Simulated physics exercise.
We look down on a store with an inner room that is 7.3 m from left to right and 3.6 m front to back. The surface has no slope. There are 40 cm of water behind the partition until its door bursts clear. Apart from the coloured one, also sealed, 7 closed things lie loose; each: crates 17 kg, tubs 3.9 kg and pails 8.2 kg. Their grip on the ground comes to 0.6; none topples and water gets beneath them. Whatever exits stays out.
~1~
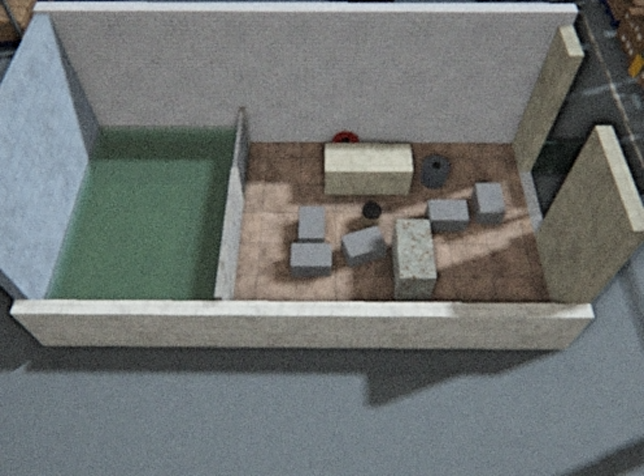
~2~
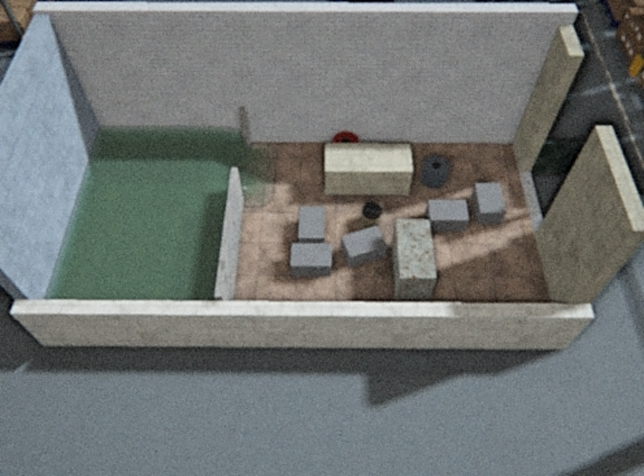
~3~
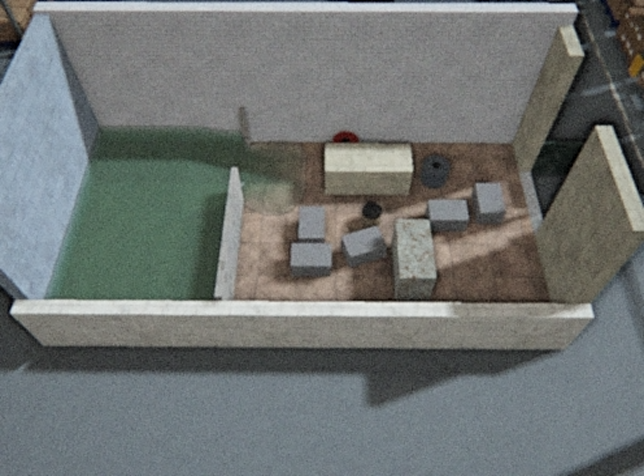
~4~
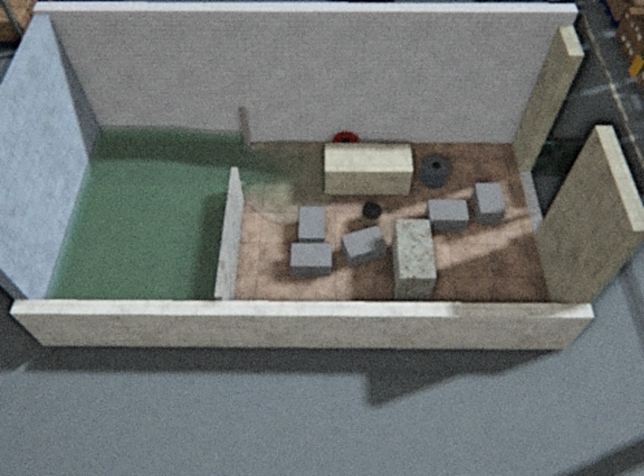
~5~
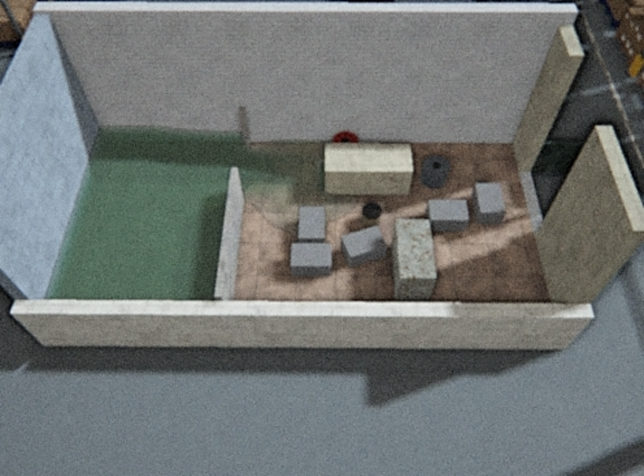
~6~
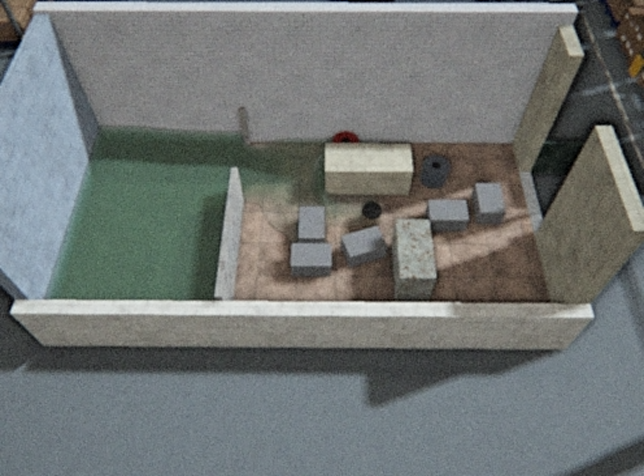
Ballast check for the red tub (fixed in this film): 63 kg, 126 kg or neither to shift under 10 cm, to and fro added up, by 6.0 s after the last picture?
Oh, only the heavier total will serve.
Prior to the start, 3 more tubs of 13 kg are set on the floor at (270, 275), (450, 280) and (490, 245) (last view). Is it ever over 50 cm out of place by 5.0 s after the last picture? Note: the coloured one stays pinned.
Item one beyond the mark, item two within the mark, item three within the mark.
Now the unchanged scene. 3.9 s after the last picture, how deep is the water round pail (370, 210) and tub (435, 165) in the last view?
About 4 and 3 cm.
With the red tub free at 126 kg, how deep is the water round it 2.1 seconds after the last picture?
About 21 cm.
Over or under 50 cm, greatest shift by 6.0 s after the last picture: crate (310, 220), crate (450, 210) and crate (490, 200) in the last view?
First crosses the line, second stays inside the line, third stays inside the line.
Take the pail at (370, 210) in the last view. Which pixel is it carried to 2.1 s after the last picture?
It ends up close to (407, 210).
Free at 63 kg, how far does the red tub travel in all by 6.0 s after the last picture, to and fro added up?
Total path: Approx. 120 cm.
Then, 0.4 s after the last picture the red tub would be 0 cm from its start with 63 kg and 0 cm from its start with 126 kg; 17 cm of water round it then.
Then, 2.1 s after the last picture the red tub would be 62 cm from its start with 63 kg and 0 cm from its start with 126 kg; 21 cm of water round it then.
Then, 3.9 s after the last picture the red tub would be 112 cm from its start with 63 kg and 0 cm from its start with 126 kg; 16 cm of water round it then.
Then, 6.0 s after the last picture the red tub would be 112 cm from its start with 63 kg and 0 cm from its start with 126 kg; 10 cm of water round it then.
